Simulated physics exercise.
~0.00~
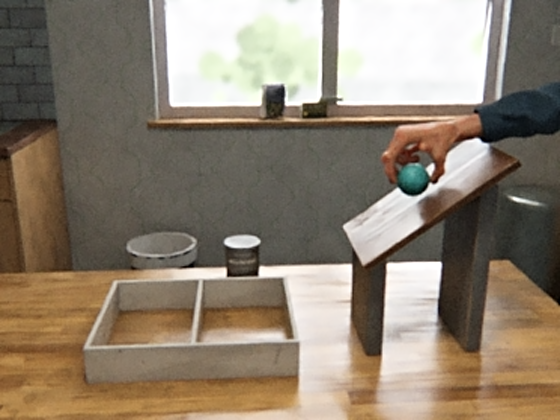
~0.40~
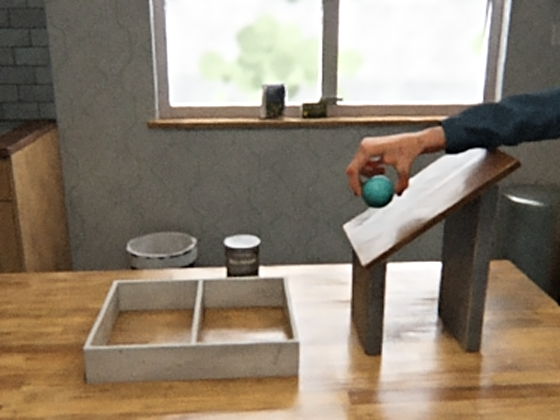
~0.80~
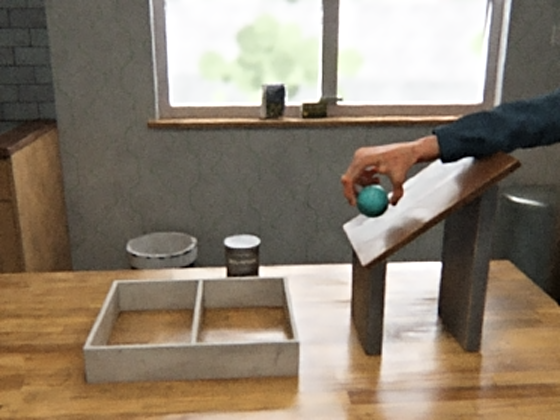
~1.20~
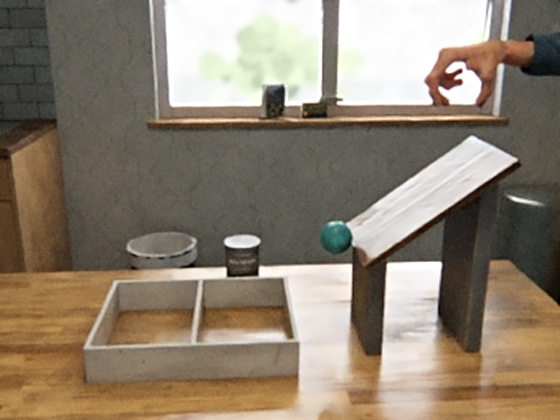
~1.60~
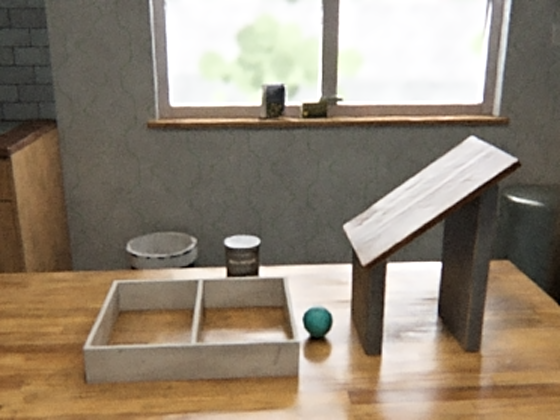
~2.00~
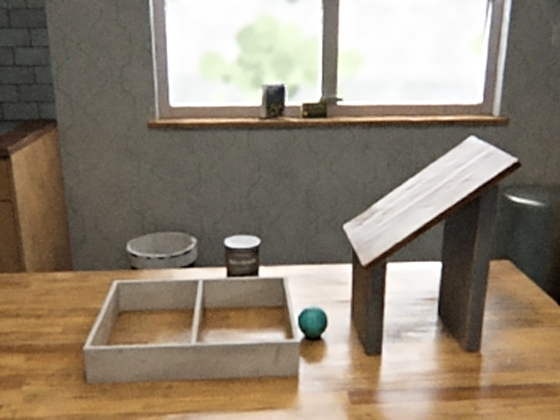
We see a hand move a turquoise ball down along a sloping board beside an open two-bay tray and a grey tin, then let go and withdraw. The ball leaves the lower edge, drops to the table and ends just outside the tray.
